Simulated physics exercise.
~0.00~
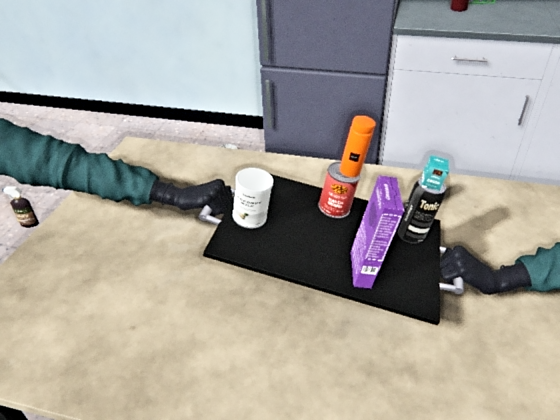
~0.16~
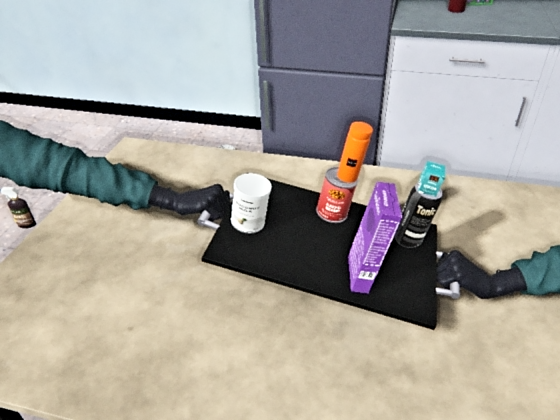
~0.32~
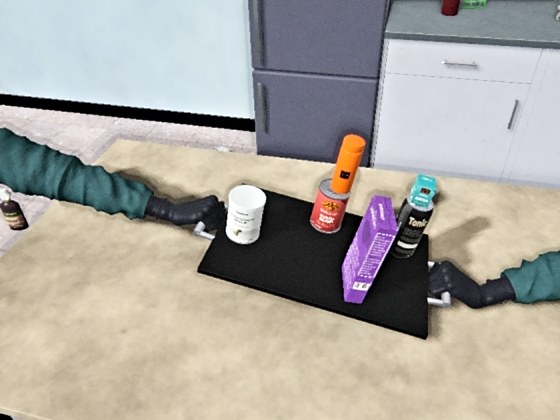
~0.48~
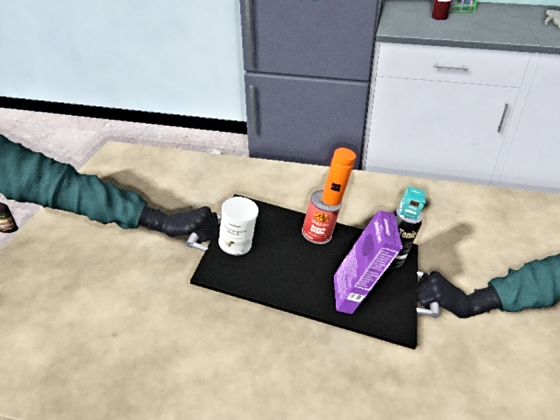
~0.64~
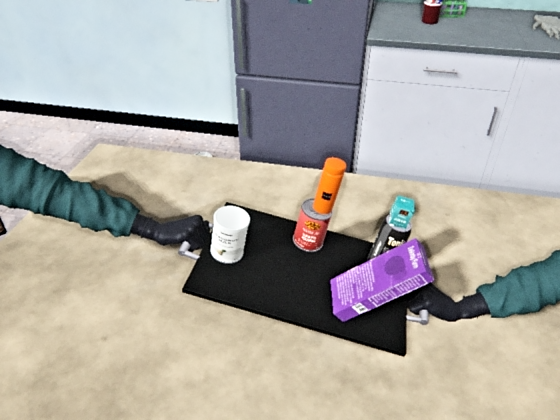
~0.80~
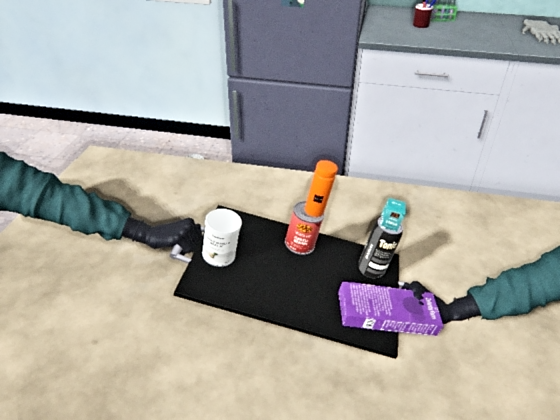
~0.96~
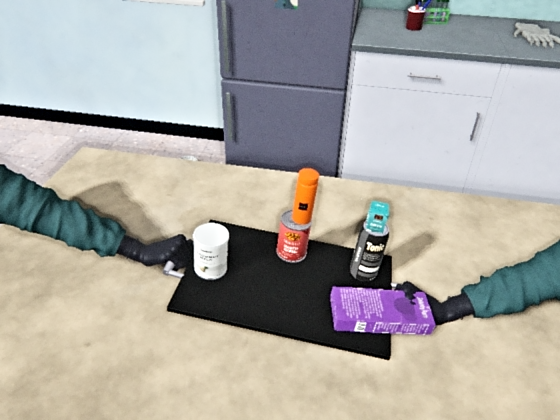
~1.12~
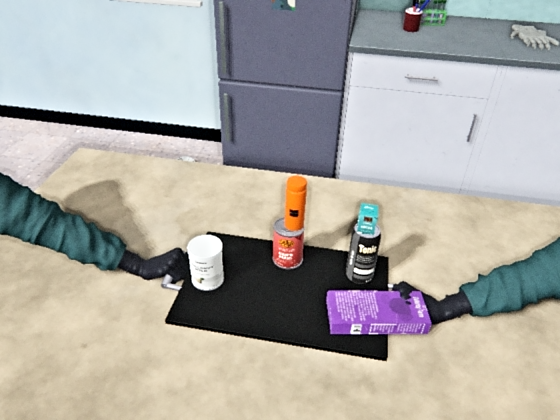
Purple packet tipping over onto its side at the right of a black tray held by gloved hands, other containers staying upright.
